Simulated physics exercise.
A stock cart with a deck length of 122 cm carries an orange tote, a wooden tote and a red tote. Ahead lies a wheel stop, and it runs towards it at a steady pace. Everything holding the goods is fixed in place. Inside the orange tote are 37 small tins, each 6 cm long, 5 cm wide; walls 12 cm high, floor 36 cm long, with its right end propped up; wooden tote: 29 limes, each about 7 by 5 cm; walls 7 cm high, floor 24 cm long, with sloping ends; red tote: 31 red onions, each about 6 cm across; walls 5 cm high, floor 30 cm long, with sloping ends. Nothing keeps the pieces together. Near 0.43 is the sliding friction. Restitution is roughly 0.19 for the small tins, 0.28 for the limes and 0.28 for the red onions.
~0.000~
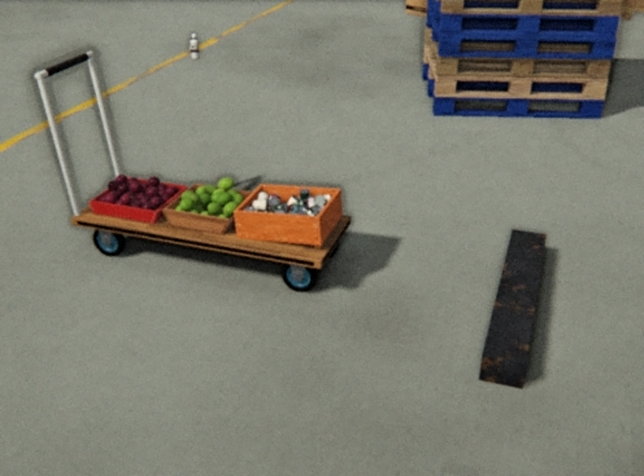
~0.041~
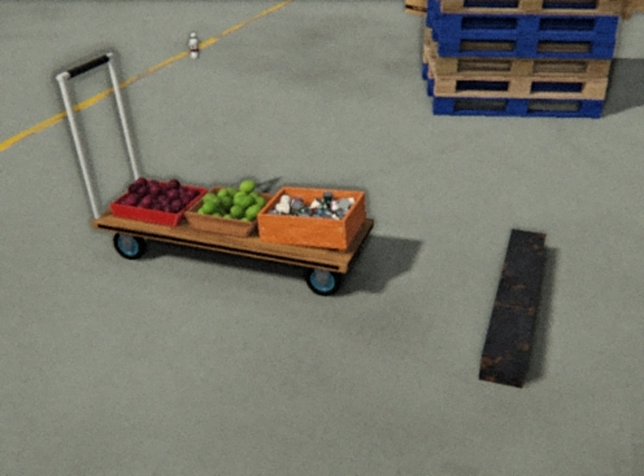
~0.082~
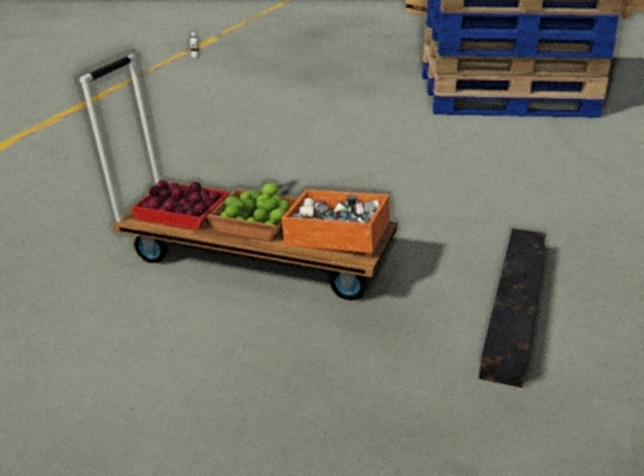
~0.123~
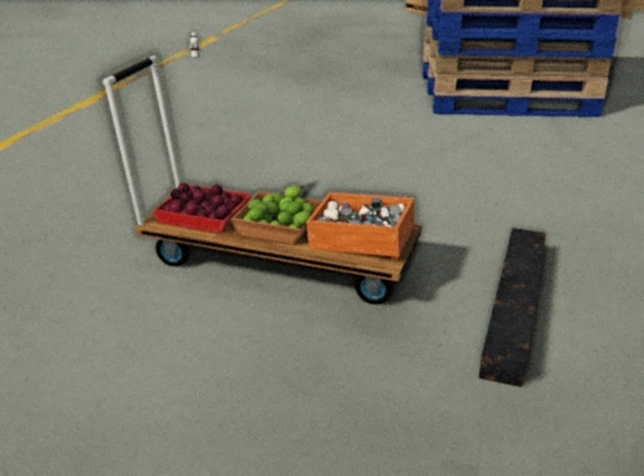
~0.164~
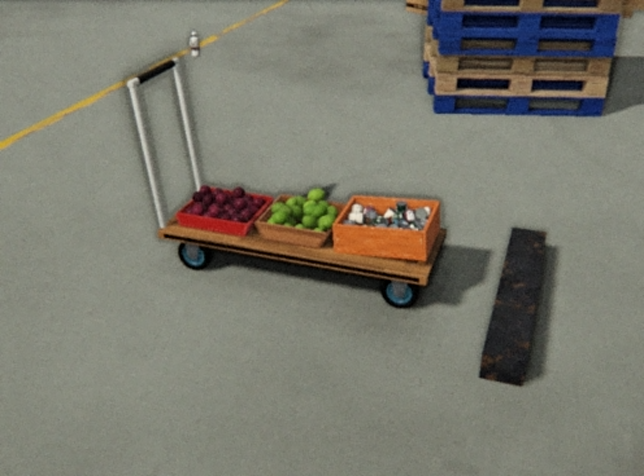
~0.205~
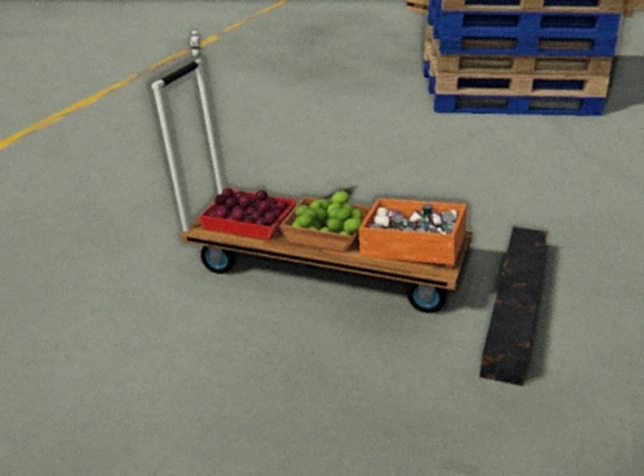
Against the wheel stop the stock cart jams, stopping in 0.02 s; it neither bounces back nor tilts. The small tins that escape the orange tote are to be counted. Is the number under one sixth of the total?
Yes, it is under one sixth.
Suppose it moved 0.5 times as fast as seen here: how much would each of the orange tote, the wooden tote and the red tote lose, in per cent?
In that case the orange tote sheds 0 per cent, the wooden tote 10 per cent and the red tote 10 per cent.
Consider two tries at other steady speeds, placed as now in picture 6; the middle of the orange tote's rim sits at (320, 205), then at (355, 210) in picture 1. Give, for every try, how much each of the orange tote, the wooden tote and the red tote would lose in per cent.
Orange tote: 0 / 0 percent; wooden tote: 10 / 10 percent; red tote: 30 / 10 percent.
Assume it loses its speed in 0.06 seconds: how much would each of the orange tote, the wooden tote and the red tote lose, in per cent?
Result - orange tote: 0 percent, wooden tote: 20 percent, red tote: 30 percent.
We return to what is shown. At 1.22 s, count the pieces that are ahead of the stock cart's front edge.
I'd estimate close to 1 pieces.
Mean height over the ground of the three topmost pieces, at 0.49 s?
Close to 46 cm up.
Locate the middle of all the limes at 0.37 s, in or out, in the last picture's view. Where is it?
Somewhere around pixel (387, 223).
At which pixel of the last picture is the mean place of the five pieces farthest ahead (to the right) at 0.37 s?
Mean place: Roughly (498, 239).
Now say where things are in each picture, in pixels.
In the first picture (each is followed by its nearest rim corner in this view), orange tote, (316, 217); wooden tote, (228, 219); 76 cm short of the stop; none out.
Orange tote, (342, 220); wooden tote, (251, 223); 65 cm short of the stop, in the second picture.
Orange tote, (368, 224); wooden tote, (276, 226); 54 cm short of the stop, in the third picture.
Orange tote, (395, 228); wooden tote, (300, 230); 42 cm short of the stop, in the fourth picture.
Orange tote, (423, 231); wooden tote, (326, 233); 31 cm short of the stop, in the fifth picture.
Orange tote, (451, 235); wooden tote, (352, 237); 20 cm short of the stop; none out, in the sixth picture.
After 0.27 s, impact.
After 0.37 s, orange tote 37 in, 0 out, wooden tote 25 in, 4 out and red tote 26 in, 5 out.
After 0.49 s, orange tote 36 in, 1 out, wooden tote 24 in, 5 out and red tote 22 in, 9 out.
After 0.72 s, orange tote 36 in, 1 out, wooden tote 23 in, 6 out and red tote 21 in, 10 out.
Final count (at 1.22 s), orange tote 36 in, 1 out, wooden tote 23 in, 6 out and red tote 19 in, 12 out. Asked share, 1 of 37, 3 per cent.
